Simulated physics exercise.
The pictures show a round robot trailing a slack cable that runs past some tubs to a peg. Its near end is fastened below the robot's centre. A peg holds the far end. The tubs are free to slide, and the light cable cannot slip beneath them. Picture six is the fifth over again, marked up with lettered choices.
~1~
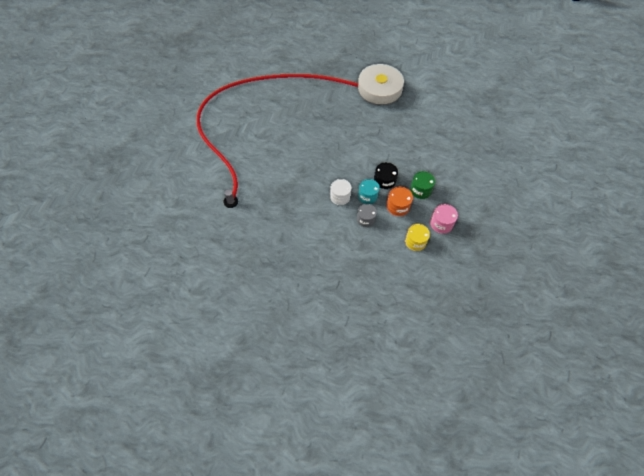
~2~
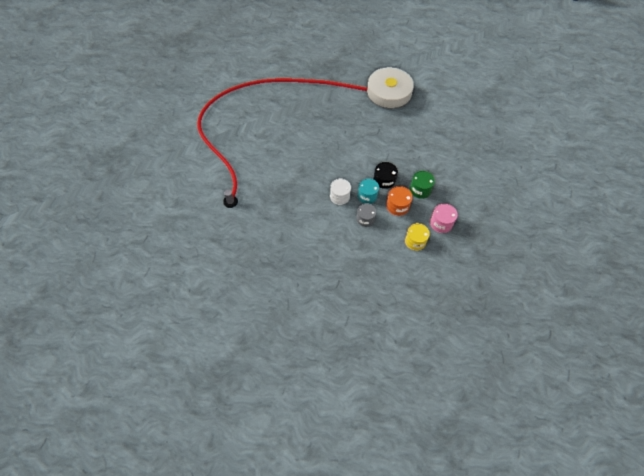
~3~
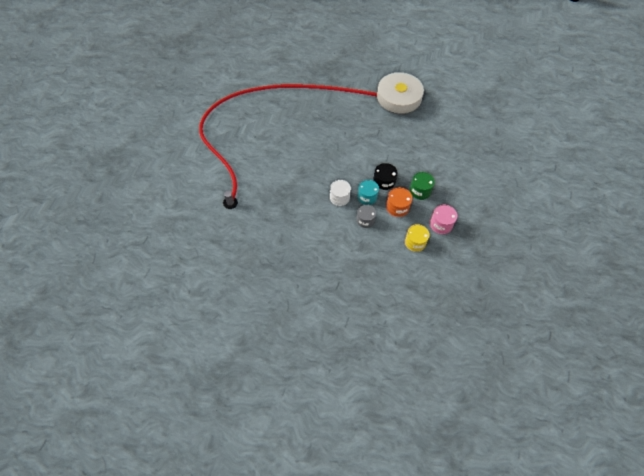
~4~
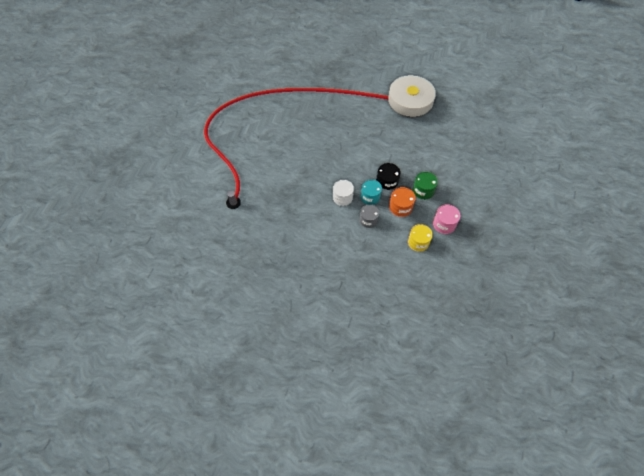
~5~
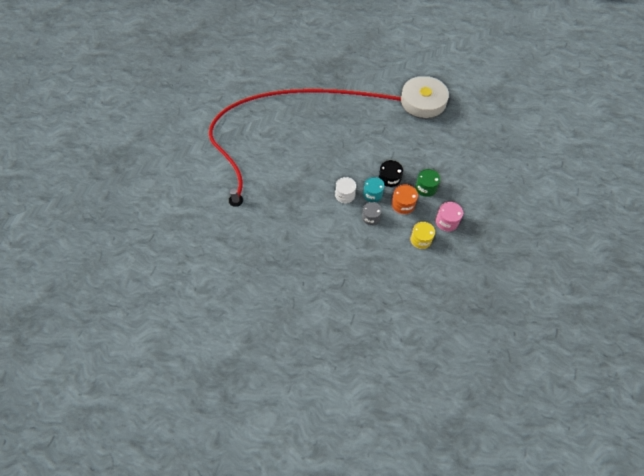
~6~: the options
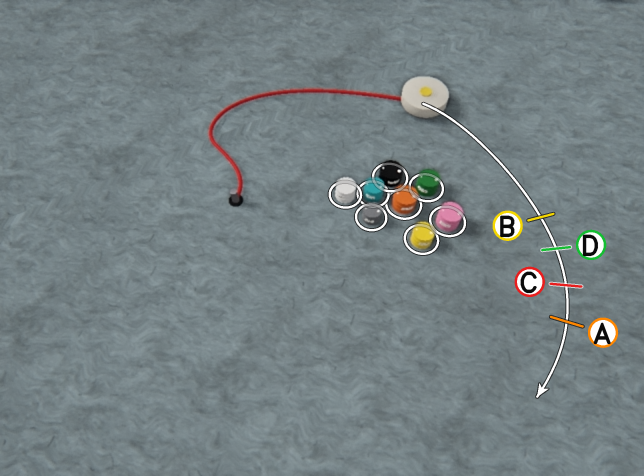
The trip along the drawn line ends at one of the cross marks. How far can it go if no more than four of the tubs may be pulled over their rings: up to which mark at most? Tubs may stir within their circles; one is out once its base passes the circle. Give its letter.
A.
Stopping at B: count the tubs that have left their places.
The count is none.
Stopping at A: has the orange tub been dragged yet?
Yes.
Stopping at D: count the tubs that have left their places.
The count is none.
On the marked copy, A at (567, 322); B at (541, 217); C at (566, 285); D at (556, 249); the route from (423, 104) via (541, 217) to (537, 397).
Following A. Soon after the start, robot (497, 151).
Later, robot (554, 230).
In the end, robot (571, 318); orange tub (403, 213); green tub (423, 203); black tub (394, 195); three over the rings.
As for the rest, B is within the limit but short; C is within the limit but short; D is within the limit but short.
